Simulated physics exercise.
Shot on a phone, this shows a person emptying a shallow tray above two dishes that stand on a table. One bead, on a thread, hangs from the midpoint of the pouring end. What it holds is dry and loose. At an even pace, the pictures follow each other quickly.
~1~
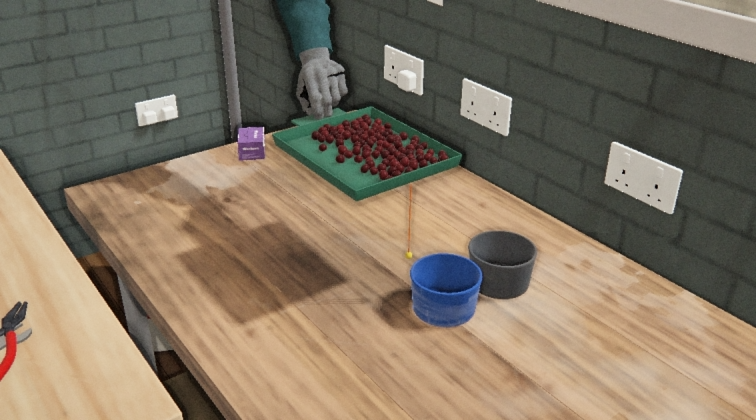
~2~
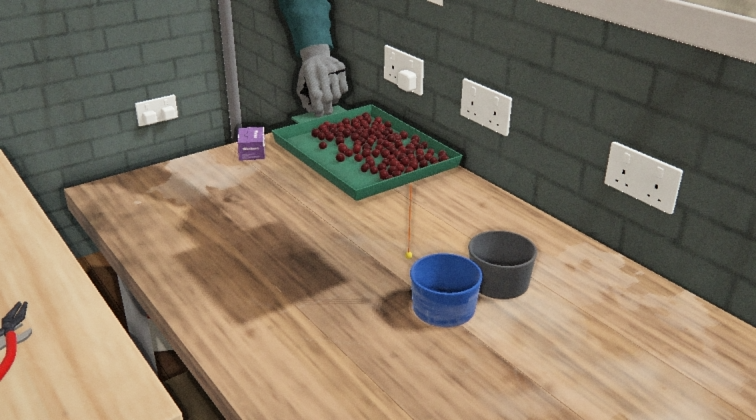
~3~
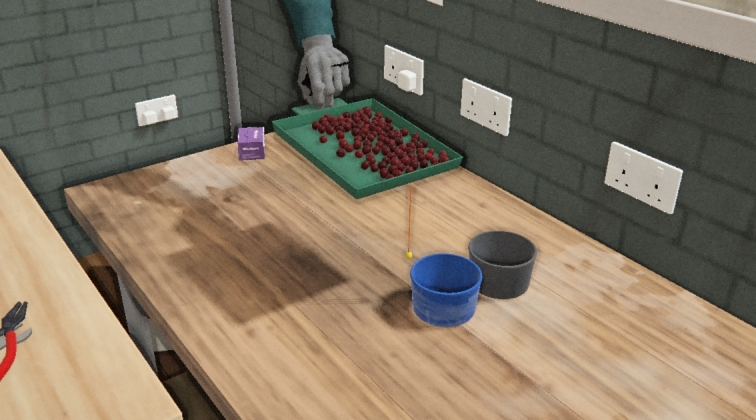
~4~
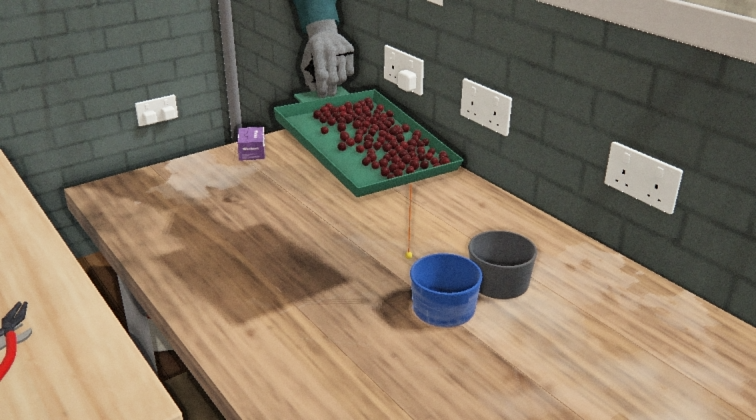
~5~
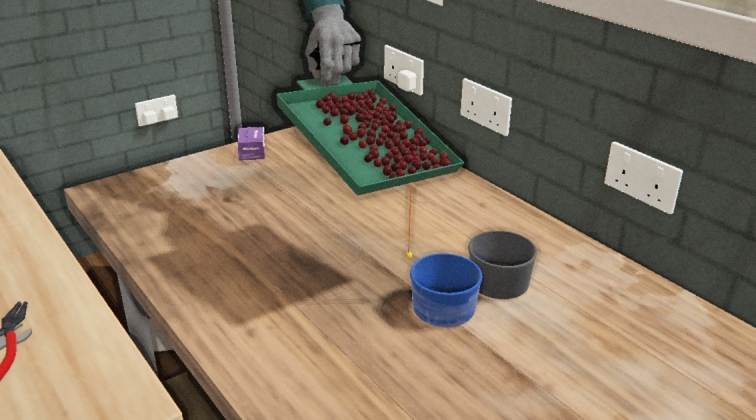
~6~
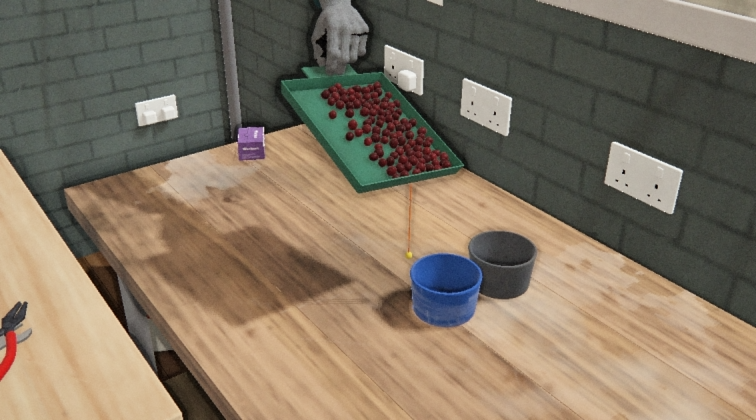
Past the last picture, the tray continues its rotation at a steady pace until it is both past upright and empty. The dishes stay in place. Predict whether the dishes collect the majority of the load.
So the dishes mostly succeed at catching it, really.
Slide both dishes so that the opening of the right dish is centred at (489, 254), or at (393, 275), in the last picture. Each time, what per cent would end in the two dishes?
Close to 80 in a hundred, then close to 0 in a hundred.
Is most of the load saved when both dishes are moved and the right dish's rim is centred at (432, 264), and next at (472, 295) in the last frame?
Short of half, then short of half.
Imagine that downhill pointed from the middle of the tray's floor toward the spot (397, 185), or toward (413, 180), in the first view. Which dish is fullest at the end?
The first try favours the left of the two, the second the left of the two.
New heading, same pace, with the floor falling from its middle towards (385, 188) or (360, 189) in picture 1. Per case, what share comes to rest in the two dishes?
I'd say some 10 in a hundred at first, then 0 in a hundred.
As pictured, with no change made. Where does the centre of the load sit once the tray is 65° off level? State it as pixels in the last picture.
Roughly at (423, 134).
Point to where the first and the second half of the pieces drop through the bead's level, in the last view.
Roughly (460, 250) first, then roughly (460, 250).
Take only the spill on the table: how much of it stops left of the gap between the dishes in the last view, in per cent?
Some 70 %.
Soon after the last picture, tray tipped steeply; all on the tray.
A little later, tray tipped past a quarter turn; nearly all on the tray; a stray few in the left dish; a stray few in the air.
Later still, tray tipped past a quarter turn; about half in the left dish; about a quarter in the right dish; about a third outside both.
By the end, tray tipped past a quarter turn; about half in the left dish; about a quarter in the right dish; about a third outside both.
